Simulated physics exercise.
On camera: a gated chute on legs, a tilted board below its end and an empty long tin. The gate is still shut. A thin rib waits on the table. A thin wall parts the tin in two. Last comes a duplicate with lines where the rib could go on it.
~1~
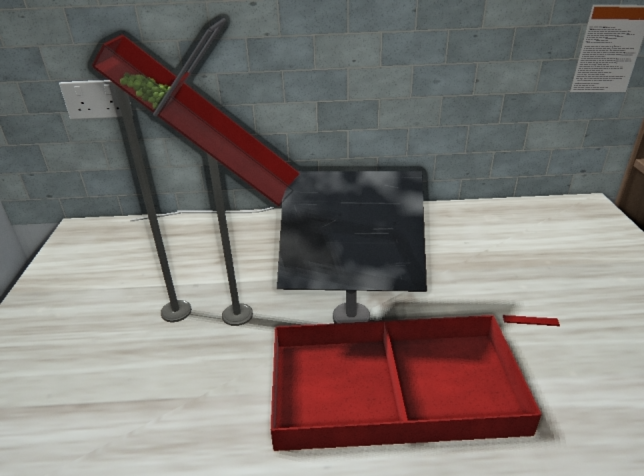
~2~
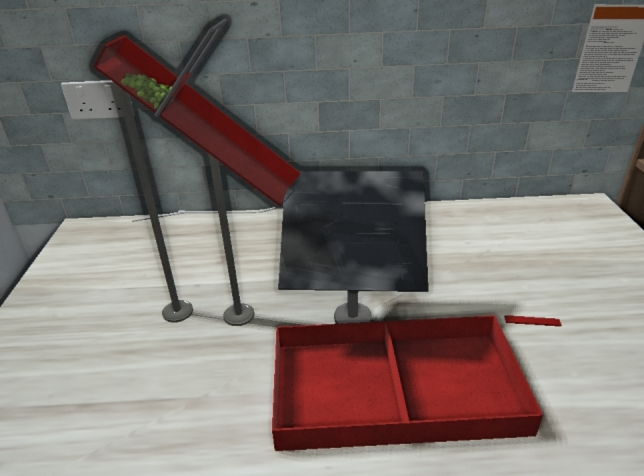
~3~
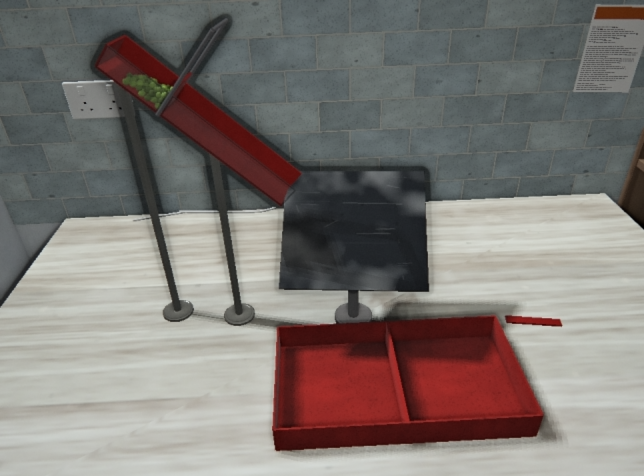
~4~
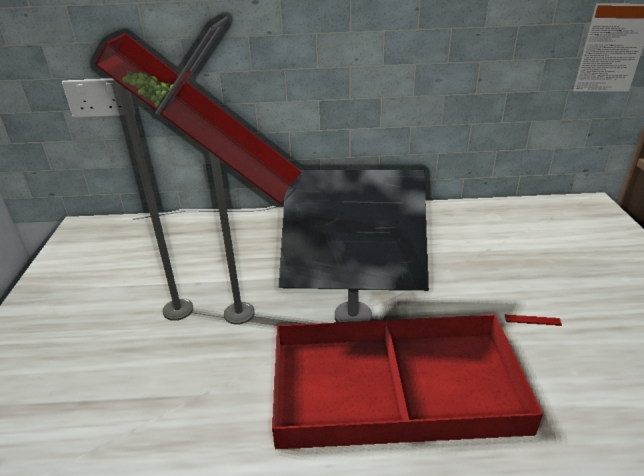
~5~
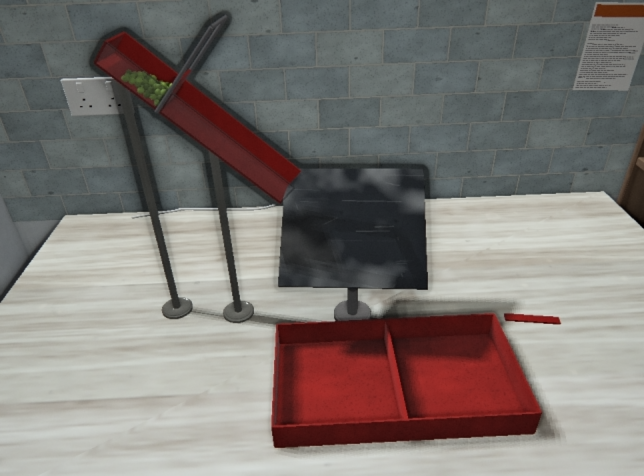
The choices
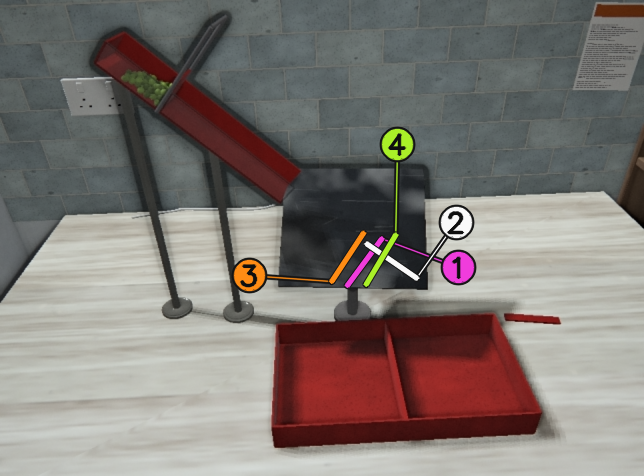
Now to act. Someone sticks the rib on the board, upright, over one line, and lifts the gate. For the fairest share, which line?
Line 2 does it best.
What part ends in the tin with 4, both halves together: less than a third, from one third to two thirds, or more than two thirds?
It is more than two thirds.
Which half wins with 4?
More lands on the left.
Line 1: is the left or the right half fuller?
The left half.
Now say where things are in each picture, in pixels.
The first frame shows load behind the gate at (154, 90), dried peas; lip of the chute at (283, 197), sloping fairly steeply.
The second frame shows middle of the board at (353, 228), tilted fairly steeply; middle of its low edge at (353, 290); of its high edge at (354, 171).
The third frame shows front corners of the tin at (273, 430) and (543, 415); front end of its middle wall at (409, 422); gate still shut at (182, 82).
The fourth frame shows middle of the load at (157, 88); lip at (285, 196).
The fifth frame shows middle of the load at (156, 87); lip at (284, 195).
On the marked copy, line 1 from (381, 238) to (347, 285); line 2 from (366, 243) to (416, 278); line 3 from (363, 233) to (331, 281); line 4 from (395, 235) to (366, 284).
With 1, of what is caught, nearly all in the left half, a stray few in the right.
With 2, of what is caught, about half in the left half, about half in the right.
With 3, of what is caught, nearly all in the left half, a small part in the right.
With 4, of what is caught, most in the left half, a small part in the right.
